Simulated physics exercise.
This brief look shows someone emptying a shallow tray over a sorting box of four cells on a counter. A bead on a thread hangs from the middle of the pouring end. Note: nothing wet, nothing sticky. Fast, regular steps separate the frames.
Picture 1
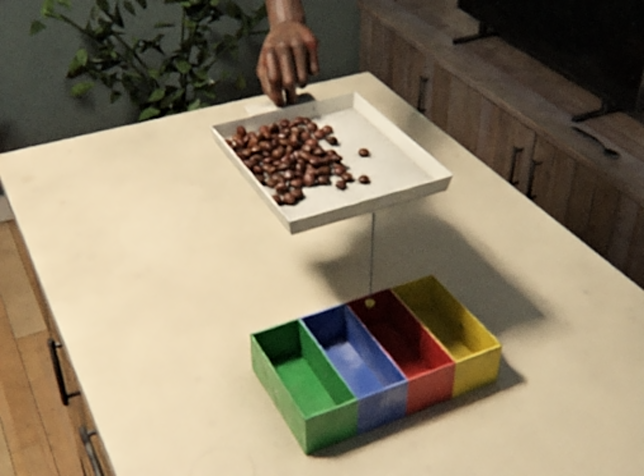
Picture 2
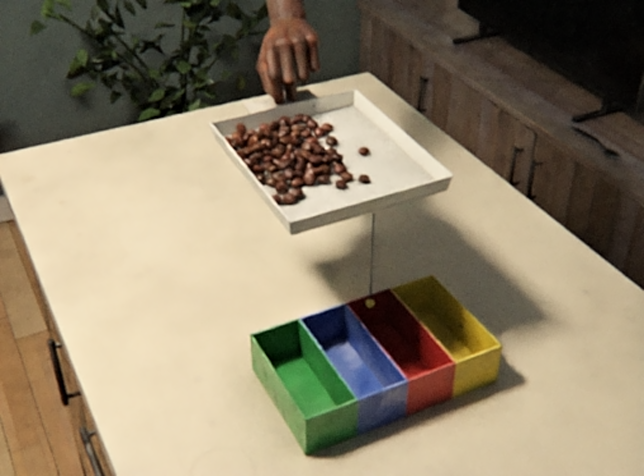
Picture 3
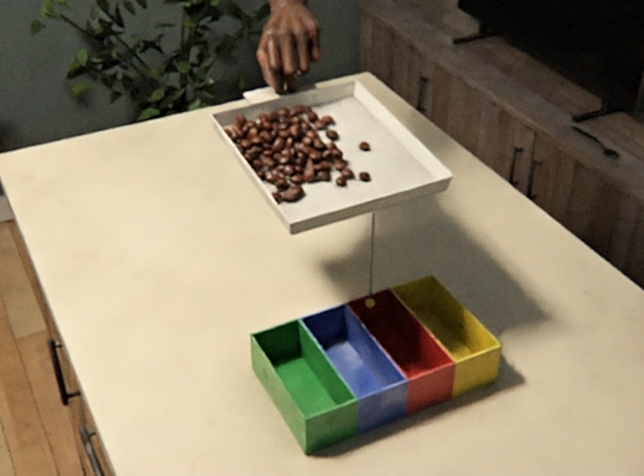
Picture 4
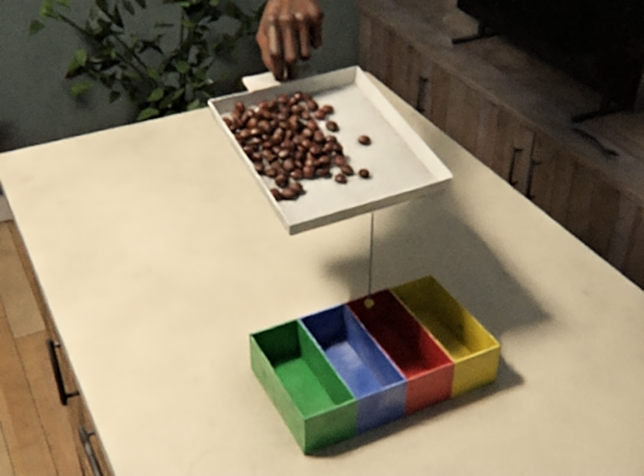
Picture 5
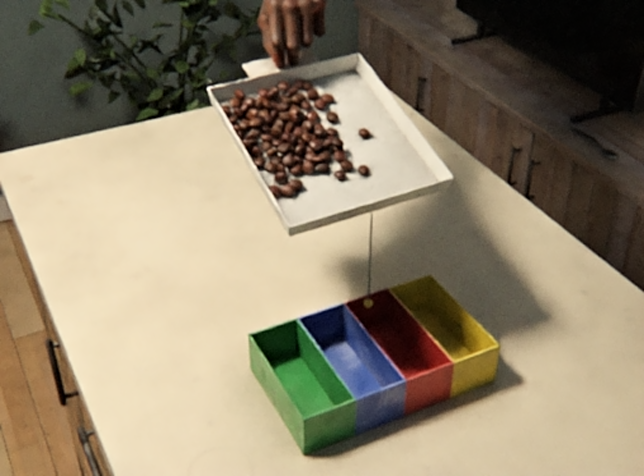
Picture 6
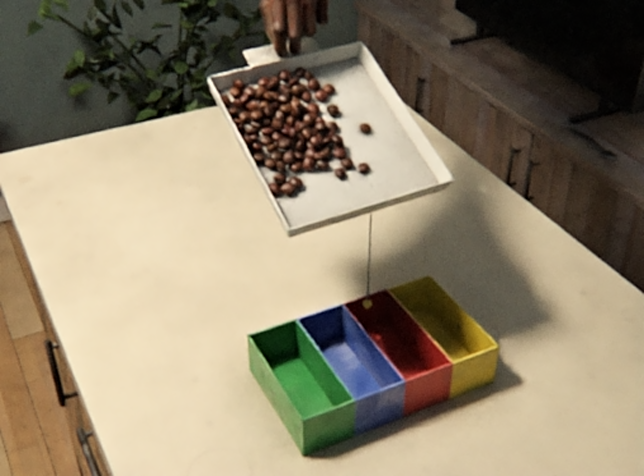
The video shows a hand at the far edge of a shallow white tray of brown chocolate drops, held above a green, blue, red and yellow sorting box; the hand then gradually raises that edge, tilting the tray toward the viewer.
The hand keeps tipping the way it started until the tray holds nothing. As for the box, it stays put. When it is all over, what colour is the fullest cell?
It is the blue one.
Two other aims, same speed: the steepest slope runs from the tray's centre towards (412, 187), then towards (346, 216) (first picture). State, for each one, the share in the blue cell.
In turn, 0 percent and then 50 percent.
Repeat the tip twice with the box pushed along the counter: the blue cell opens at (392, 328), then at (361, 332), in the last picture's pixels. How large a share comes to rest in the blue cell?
First try: Roughly 30 per cent; second try: Roughly 30 per cent.
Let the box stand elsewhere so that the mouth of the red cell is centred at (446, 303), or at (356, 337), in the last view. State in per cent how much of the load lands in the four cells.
Close to 50 %, followed by close to 80 %.
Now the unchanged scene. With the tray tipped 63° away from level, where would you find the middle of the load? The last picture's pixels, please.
(341, 201).
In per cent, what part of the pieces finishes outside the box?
I'd put it close to 0 per cent.
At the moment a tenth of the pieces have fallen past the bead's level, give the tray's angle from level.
Angle: Approx. 75 degrees.
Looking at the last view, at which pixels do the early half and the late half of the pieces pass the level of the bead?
First near (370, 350), later near (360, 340).
Shortly afterwards, tray tipped steeply; all but a few on the tray; a little falling or outside the box.
Next, tray tipped past a quarter turn; near a third on the tray; near a quarter in the blue cell; a little in the red cell; a little in the green cell; only a few in the yellow cell; a little falling or outside the box.
Some moments later, tray tipped past a quarter turn; near a third in the blue cell; near a quarter in the red cell; near a quarter in the green cell; a little in the yellow cell; only a few falling or outside the box.
In the end, tray tipped past a quarter turn; near a third in the blue cell; near a quarter in the red cell; near a quarter in the green cell; a little in the yellow cell; only a few outside the box.
